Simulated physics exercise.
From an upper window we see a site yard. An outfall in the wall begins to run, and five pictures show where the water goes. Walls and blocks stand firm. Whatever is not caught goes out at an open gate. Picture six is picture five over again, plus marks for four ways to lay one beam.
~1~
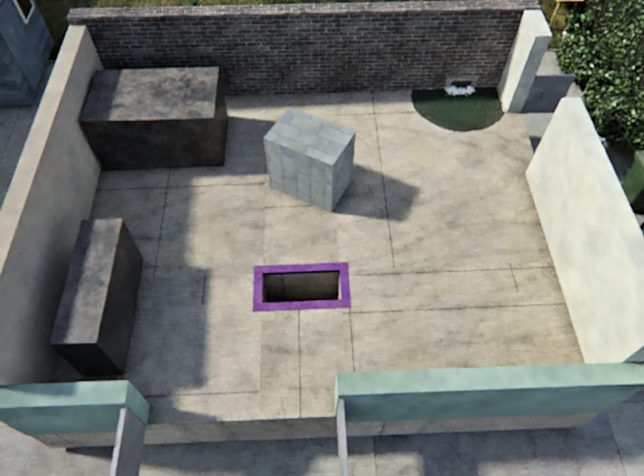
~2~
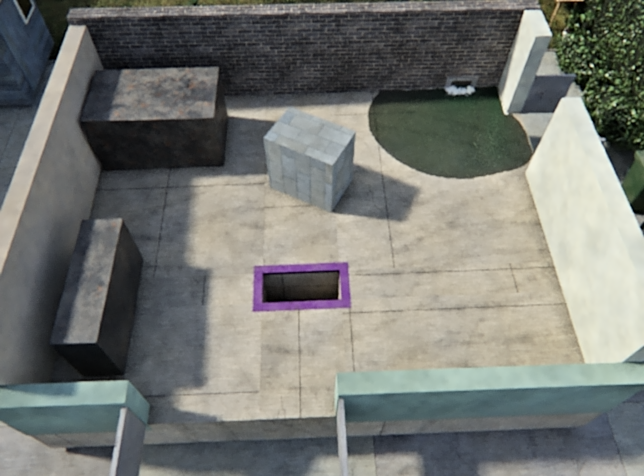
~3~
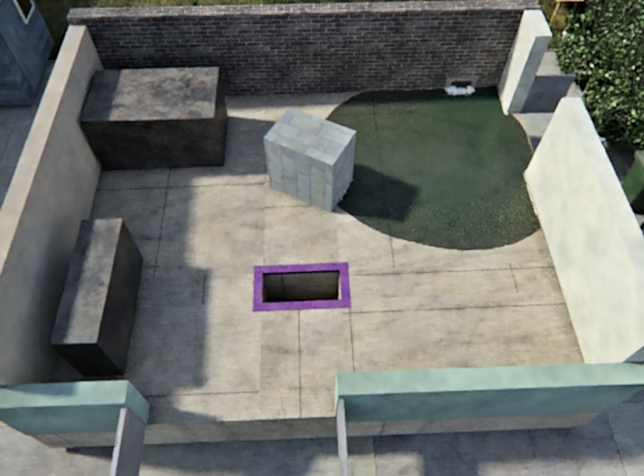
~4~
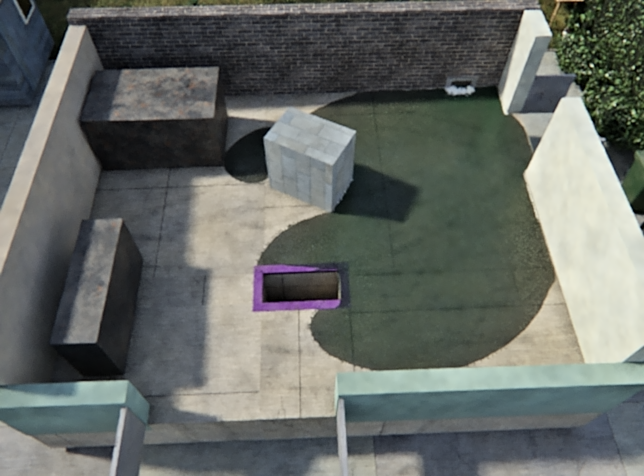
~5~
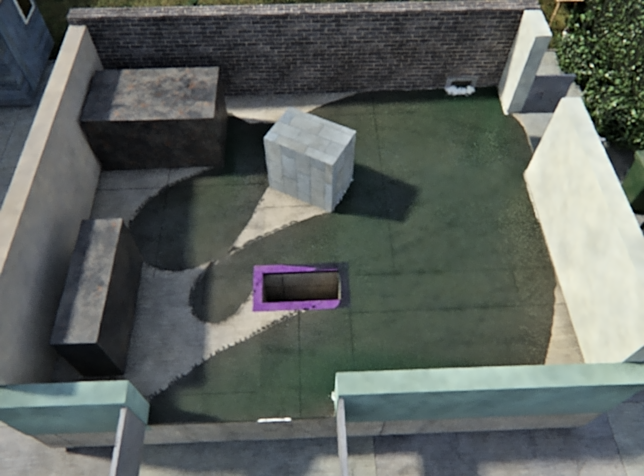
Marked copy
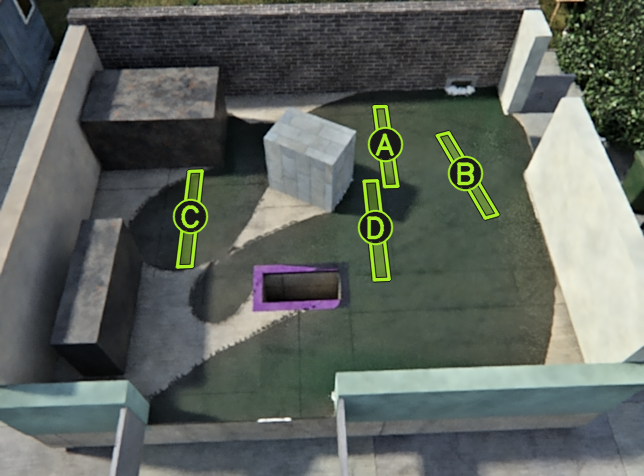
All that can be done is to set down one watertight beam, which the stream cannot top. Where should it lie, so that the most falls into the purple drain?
Go for C.
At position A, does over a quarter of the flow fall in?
No.
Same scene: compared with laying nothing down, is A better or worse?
Worse.
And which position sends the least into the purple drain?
D it is.
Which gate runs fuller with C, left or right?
More leaves on the left.
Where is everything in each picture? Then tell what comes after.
The first frame shows outfall at (461, 83); purple drain at (301, 286); open gate at (242, 400); open gate at (516, 142); front seen at (448, 125), 4 % of the ground wet; purple drain still dry.
The second frame shows front seen at (418, 166), 13 % of the ground wet; purple drain still dry.
The third frame shows front seen at (427, 241), 28 % of the ground wet; purple drain still dry.
The fourth frame shows front seen at (325, 338), 50 % of the ground wet; purple drain taking water.
The fifth frame shows front seen at (153, 235), 66 % of the ground wet; purple drain taking water.
On the marked copy, A from (391, 186) to (380, 106); B from (443, 134) to (491, 216); C from (184, 266) to (195, 171); D from (381, 279) to (370, 180).
With A, about 15 % of the stream goes into the purple drain, about 84 % out by the gates.
With B, about 16 % of the stream goes into the purple drain, about 83 % out by the gates.
With C, about 26 % of the stream goes into the purple drain, about 73 % out by the gates.
With D, about 7 % of the stream goes into the purple drain, about 93 % out by the gates.
